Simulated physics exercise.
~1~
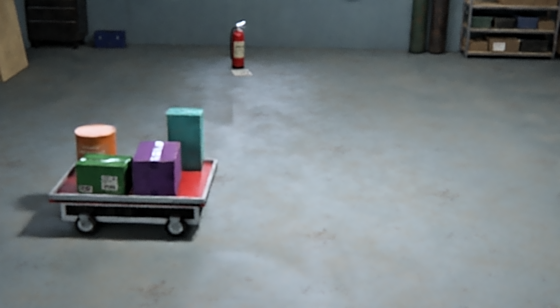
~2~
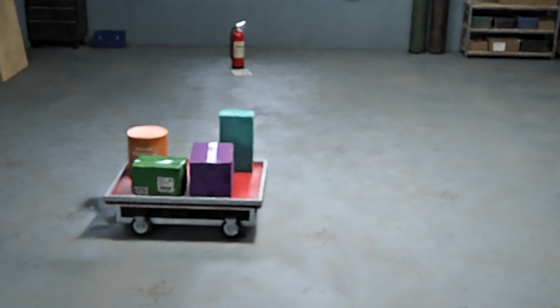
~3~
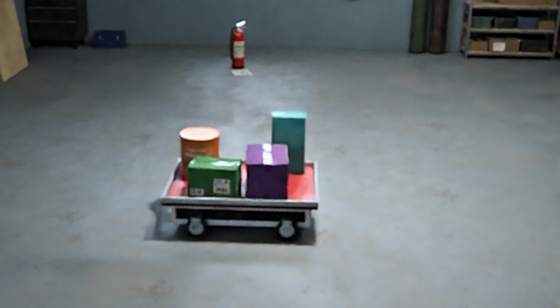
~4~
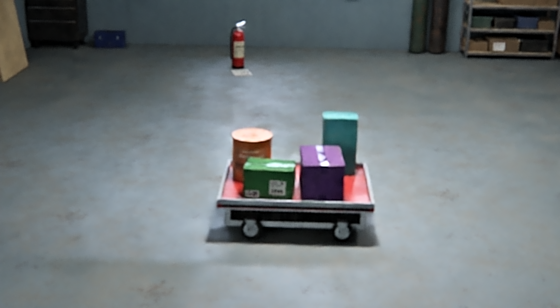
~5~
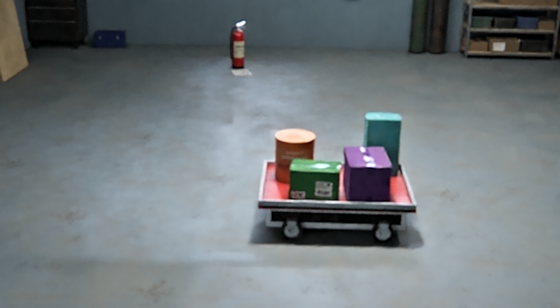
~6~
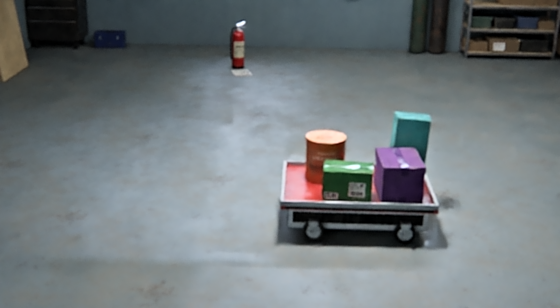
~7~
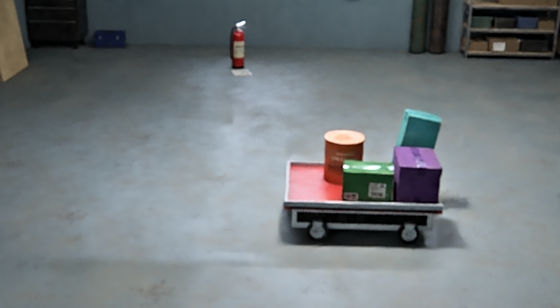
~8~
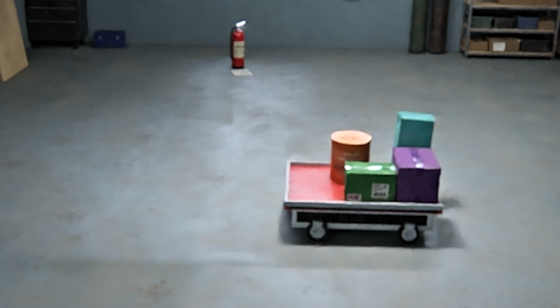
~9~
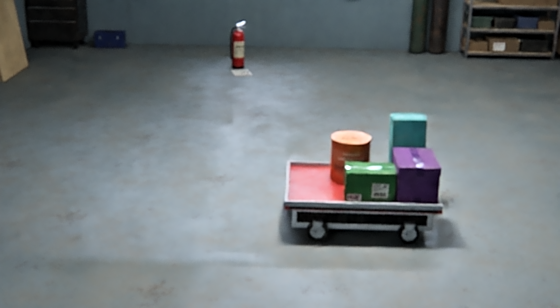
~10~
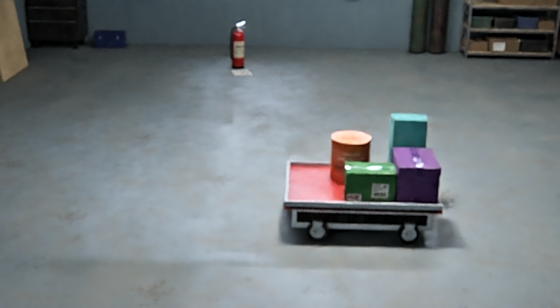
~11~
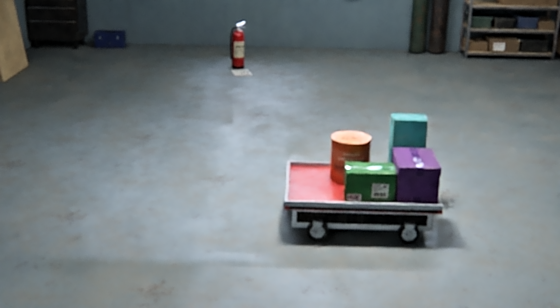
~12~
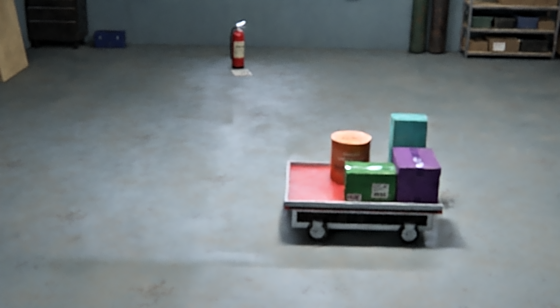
A low cart with a red deck rolls from left to right across a grey concrete floor, seen from a fixed, slightly raised view. It carries an orange pail, a green parcel, a purple box and a tall turquoise box at the back, while a fire extinguisher and shelves stand at the far wall. As the cart brakes to a stop on the right, the load slides forward and the turquoise box tips slightly. The turquoise box then settles upright. Everything rests still on the cart, bunched toward its right end with bare red deck behind.
